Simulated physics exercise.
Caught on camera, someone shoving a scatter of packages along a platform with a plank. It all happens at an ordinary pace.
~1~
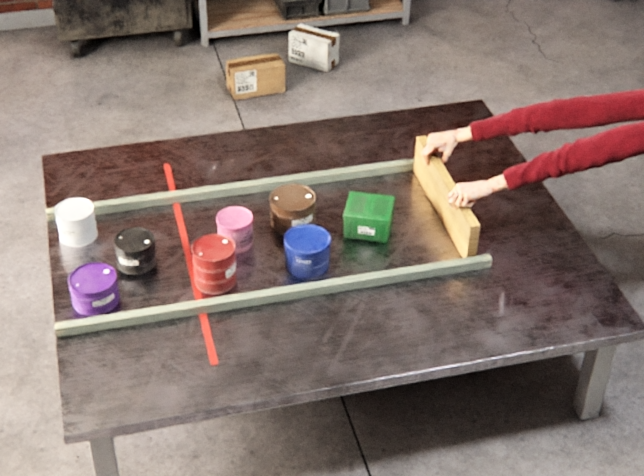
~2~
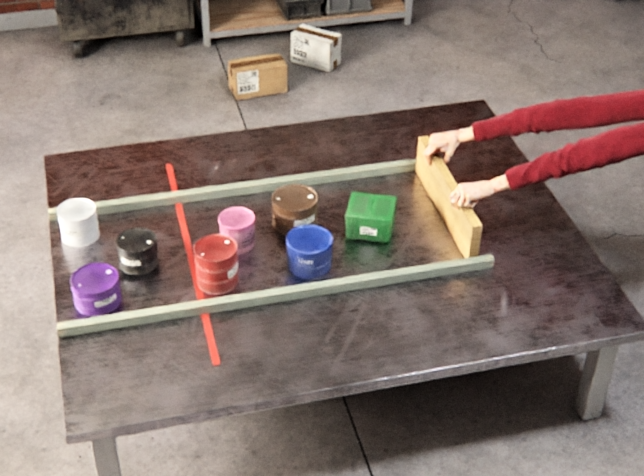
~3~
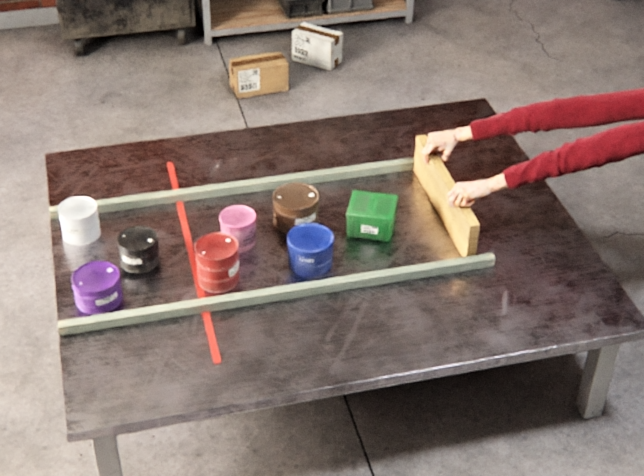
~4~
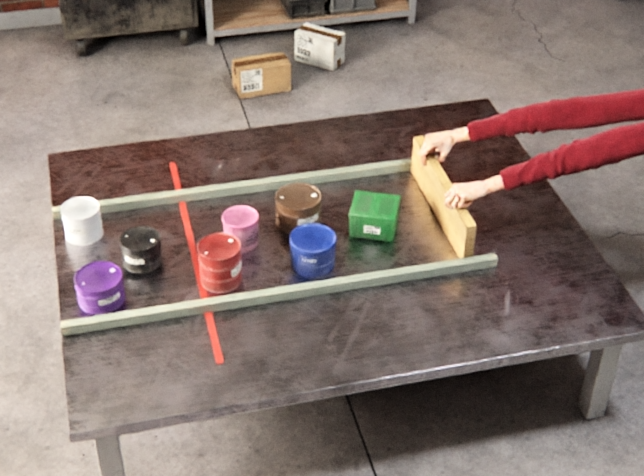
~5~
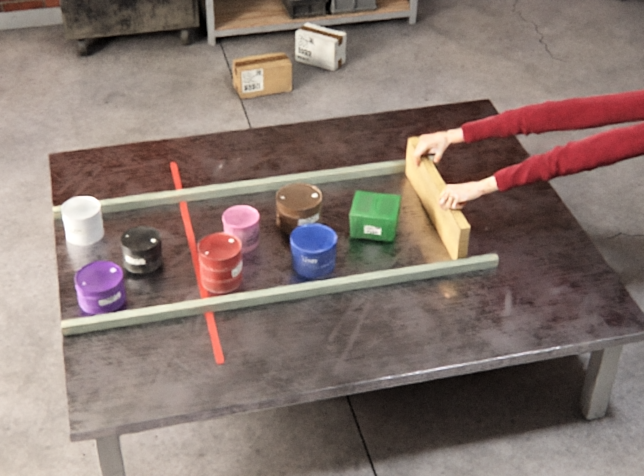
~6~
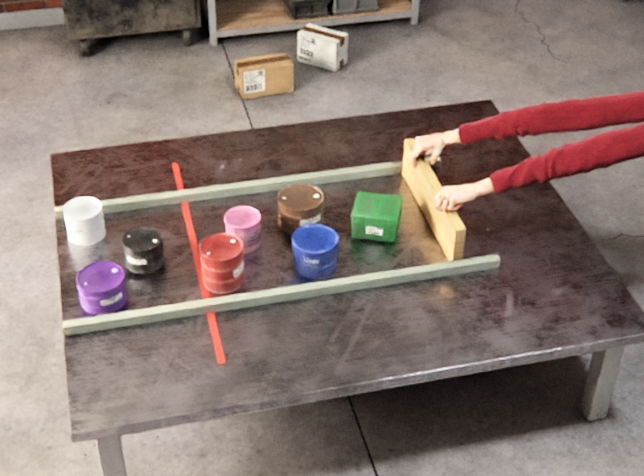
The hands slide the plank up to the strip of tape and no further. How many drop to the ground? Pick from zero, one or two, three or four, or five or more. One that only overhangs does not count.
Outcome: The number that fall off is zero.
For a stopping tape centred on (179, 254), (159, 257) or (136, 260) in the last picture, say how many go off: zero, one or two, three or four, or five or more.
The falls would be none at all; either one or two; 1 or 2.
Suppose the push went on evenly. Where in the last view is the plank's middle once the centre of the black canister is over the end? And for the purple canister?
About (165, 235), and (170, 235) for the other.
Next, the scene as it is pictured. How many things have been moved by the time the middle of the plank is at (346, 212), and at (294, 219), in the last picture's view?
First 3, then 4.
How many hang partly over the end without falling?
The number is 0.
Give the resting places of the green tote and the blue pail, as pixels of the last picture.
First (174, 253), then (181, 282).
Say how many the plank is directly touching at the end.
The number is 3.
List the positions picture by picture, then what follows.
The first frame shows white canister (77, 222); purple canister (94, 289); black canister (135, 251); plank (445, 196); tape (188, 252).
The second frame shows purple canister (96, 289); brown canister (295, 210).
The third frame shows black canister (139, 249); red canister (218, 262).
The fourth frame shows white canister (82, 221); plank (442, 197).
The fifth frame shows purple canister (101, 287); pink pail (242, 229).
The sixth frame shows white canister (85, 221); purple canister (102, 287); black canister (143, 250); plank (432, 200); tape (195, 252).
Early on, none off yet; white canister at rest near (85, 221); purple canister at rest near (102, 287); black canister at rest near (143, 250).
A while later, none off yet; white canister at rest near (85, 221); purple canister at rest near (102, 287); black canister moving near (140, 250).
Finally, the number that fall off is zero.
